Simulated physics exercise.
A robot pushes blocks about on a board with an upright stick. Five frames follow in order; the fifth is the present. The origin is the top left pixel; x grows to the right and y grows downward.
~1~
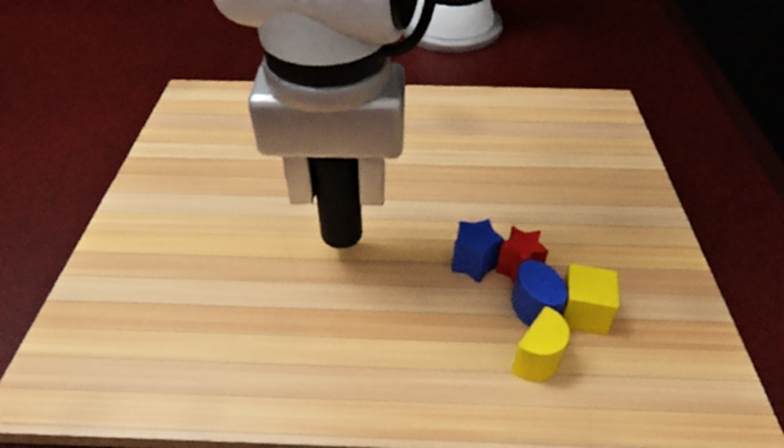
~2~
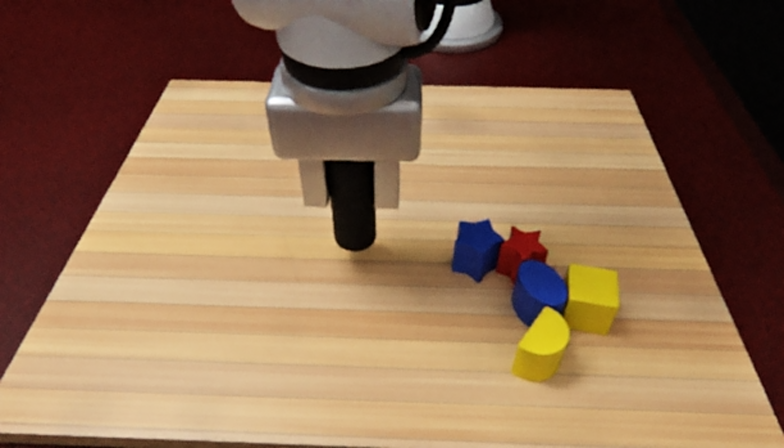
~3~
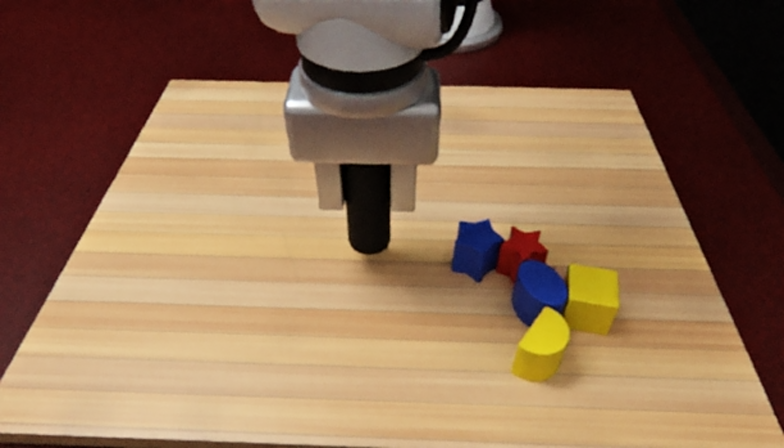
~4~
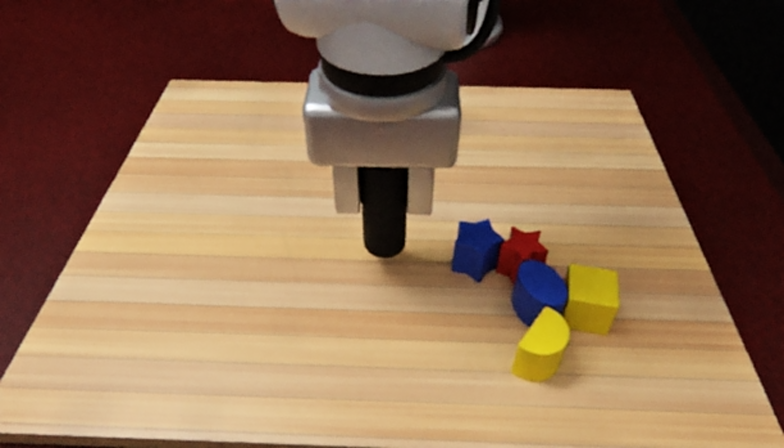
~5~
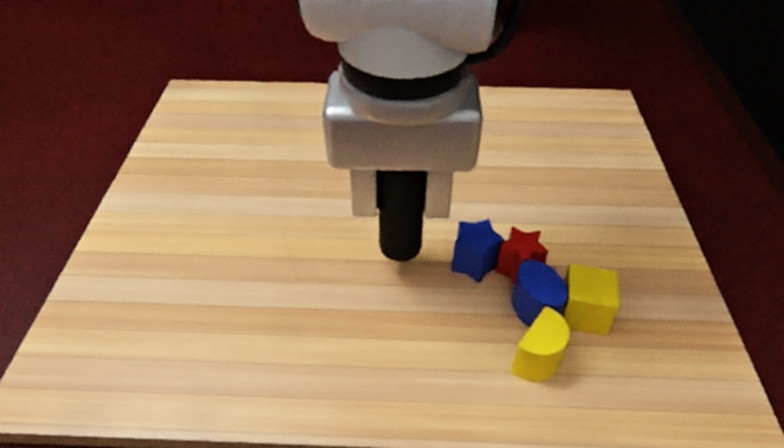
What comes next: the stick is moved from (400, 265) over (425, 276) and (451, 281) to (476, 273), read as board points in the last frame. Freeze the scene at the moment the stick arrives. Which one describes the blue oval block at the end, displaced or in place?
That block remains where it is.
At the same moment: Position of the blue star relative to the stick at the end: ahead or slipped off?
It is driven along in front.
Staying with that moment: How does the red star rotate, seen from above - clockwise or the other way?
From overhead, the rotation is clockwise.
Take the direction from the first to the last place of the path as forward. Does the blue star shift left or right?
My prediction: Leftwards.
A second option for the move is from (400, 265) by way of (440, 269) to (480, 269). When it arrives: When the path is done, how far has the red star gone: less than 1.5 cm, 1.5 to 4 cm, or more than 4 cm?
My answer is that it shifts 1.5 to 4 cm.
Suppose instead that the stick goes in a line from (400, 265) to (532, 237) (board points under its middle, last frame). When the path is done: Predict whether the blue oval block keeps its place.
It is still on its spot.
On the path given first. Halfway along, stick (439, 263); nothing pushed yet.
At the end, stick (479, 255); blue star (500, 221); red star (534, 240), turned 20° clockwise; blue oval block in place.
